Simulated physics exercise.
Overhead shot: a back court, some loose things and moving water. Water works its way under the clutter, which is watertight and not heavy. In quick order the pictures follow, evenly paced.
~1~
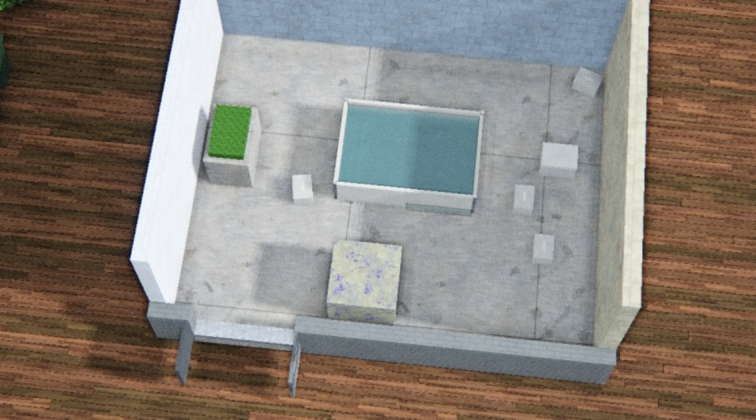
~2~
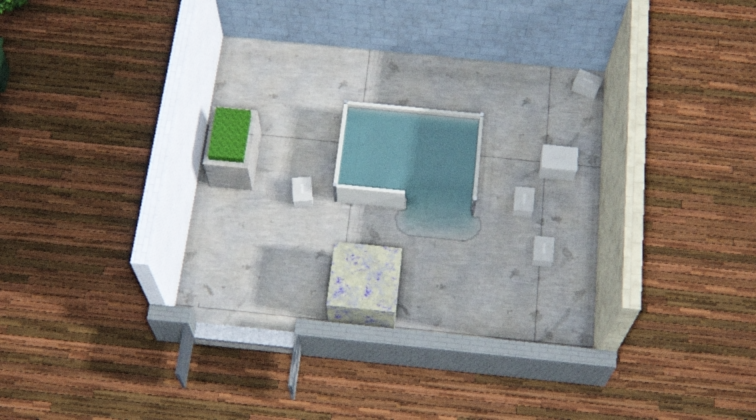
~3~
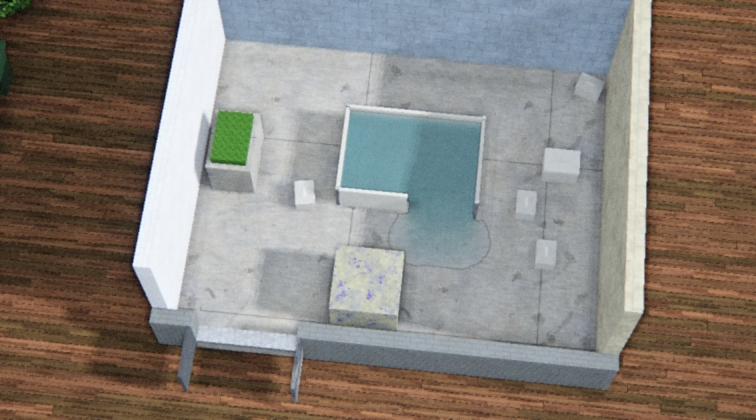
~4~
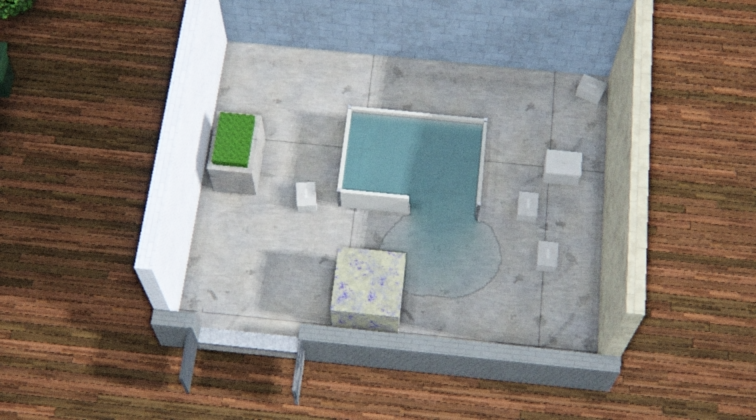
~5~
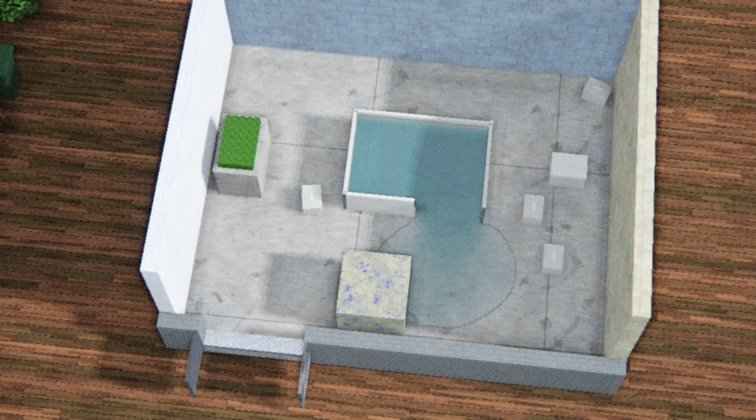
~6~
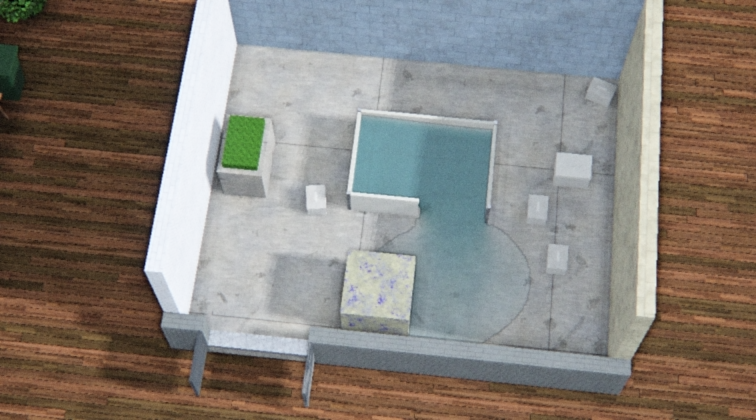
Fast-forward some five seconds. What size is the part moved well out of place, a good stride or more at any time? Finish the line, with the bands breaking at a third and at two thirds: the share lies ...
The share lies below a third.
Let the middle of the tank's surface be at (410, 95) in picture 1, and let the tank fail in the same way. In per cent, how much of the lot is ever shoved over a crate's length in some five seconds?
About 0 %.
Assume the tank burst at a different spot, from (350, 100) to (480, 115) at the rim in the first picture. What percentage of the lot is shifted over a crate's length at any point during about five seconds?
I'd guess around 40 percent of them.
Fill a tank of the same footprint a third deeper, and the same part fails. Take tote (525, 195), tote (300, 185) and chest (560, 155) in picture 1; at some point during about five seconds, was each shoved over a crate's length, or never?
Object 1: Didn't cover it. Object 2: Didn't cover it. Object 3: Covered it.
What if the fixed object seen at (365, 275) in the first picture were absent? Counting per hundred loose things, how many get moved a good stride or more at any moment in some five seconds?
Estimated share: Approx. 0 %.
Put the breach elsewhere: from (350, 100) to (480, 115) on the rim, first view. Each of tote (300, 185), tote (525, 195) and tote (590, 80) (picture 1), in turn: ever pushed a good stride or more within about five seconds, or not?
Result per item - short of that distance / short of that distance / displaced that far.
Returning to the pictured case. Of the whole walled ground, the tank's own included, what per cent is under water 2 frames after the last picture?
25 per cent, roughly.
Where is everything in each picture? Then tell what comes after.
The first frame shows a chest at (560, 155), on the bottom; a tote at (302, 186), on the bottom; 0 of 5 have shifted.
The second frame shows a chest at (560, 157), on the bottom; a tote at (302, 189), on the bottom; 0 of 5 have shifted.
The third frame shows a chest at (562, 161) rests on the ground; a tote at (305, 192) rests on the ground; 0 of 5 have shifted.
The fourth frame shows a chest at (564, 162) rests on the ground; a tote at (306, 194), on the bottom; 0 of 5 have shifted.
The fifth frame shows a chest at (570, 165), on the bottom; a tote at (312, 197) rests on the ground; 0 of 5 have shifted.
The sixth frame shows a chest at (574, 165) rests on the ground; a tote at (316, 197), on the bottom; 0 of 5 have shifted.
A moment on, 0 of 5 are well off their spots; 0 afloat.
Next, 0 of 5 are well off their spots; 0 afloat.
Later, 0 of 5 are well off their spots; 0 afloat.
In the end, 1 of 5 are well off their spots, and 1 have been at some point; 0 afloat.
